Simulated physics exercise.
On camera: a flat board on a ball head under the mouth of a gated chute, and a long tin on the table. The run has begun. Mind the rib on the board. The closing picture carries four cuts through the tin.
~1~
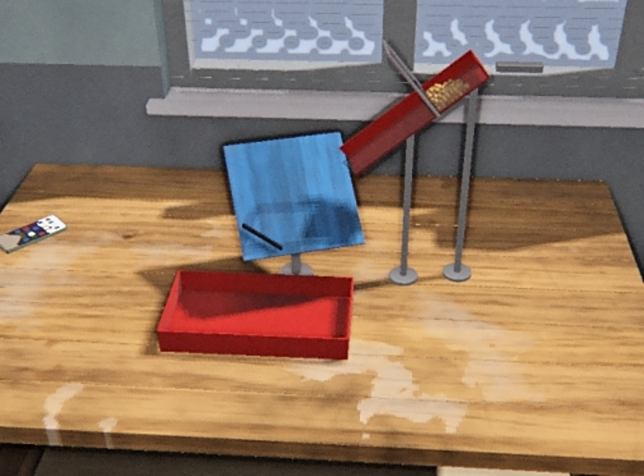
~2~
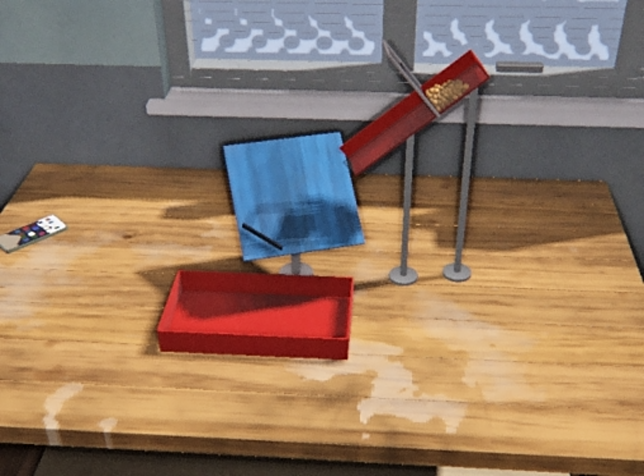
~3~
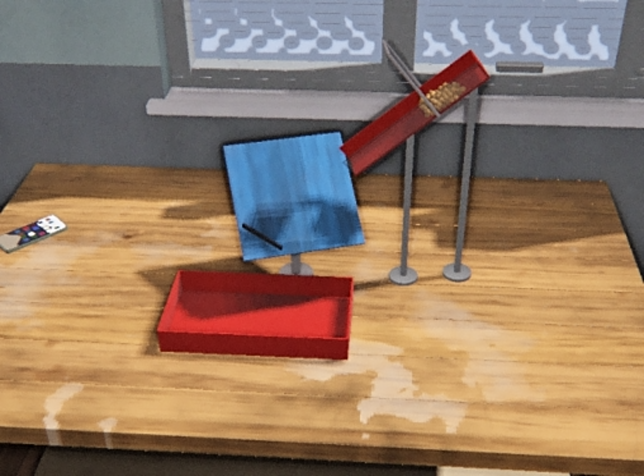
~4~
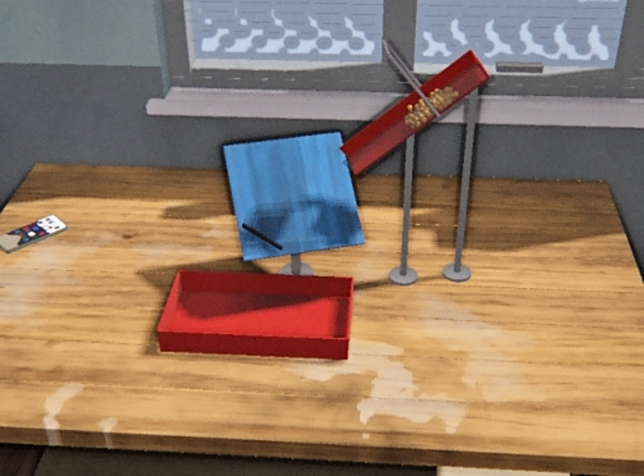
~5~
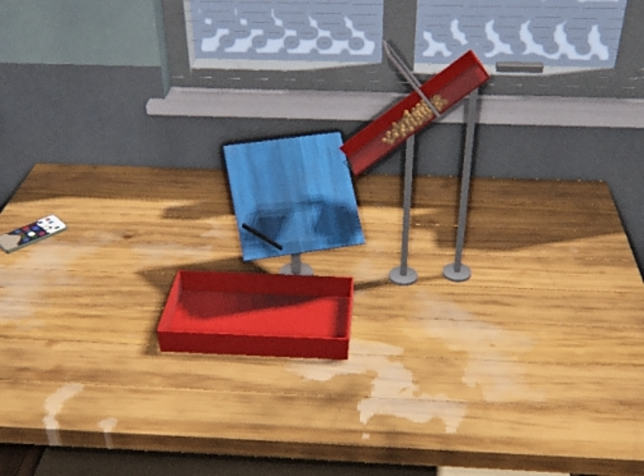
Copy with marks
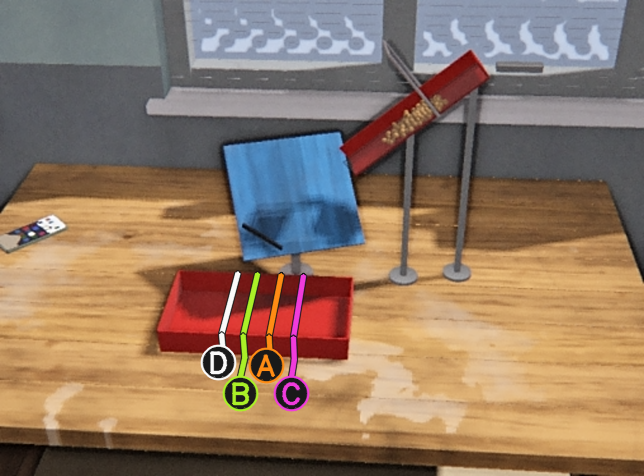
A red chute on two grey stands slants down to the left above a wooden table, seen from the front and slightly above, with windows and a grey wall behind. Below its mouth stands a tilted blue board with a short dark rib, behind a long, empty red tin, while patterned cards lie at far left. The small tan beads bunched high in the chute slide down it, stretching into a longer strand, while the camera stays still.
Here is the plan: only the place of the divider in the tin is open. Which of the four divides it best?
C works best here.
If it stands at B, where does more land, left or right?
More lands on the right.
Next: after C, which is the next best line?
A.
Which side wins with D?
The right side.
On the marked copy, line A crosses the front rim at (269, 335); line B crosses the front rim at (243, 334); line C crosses the front rim at (293, 336); line D crosses the front rim at (221, 333).
With A, of what is caught, about a quarter on the left of the divider, most on the right.
With B, of what is caught, a small part on the left of the divider, nearly all on the right.
With C, of what is caught, about half on the left of the divider, about half on the right.
With D, of what is caught, a stray few on the left of the divider, nearly all on the right.
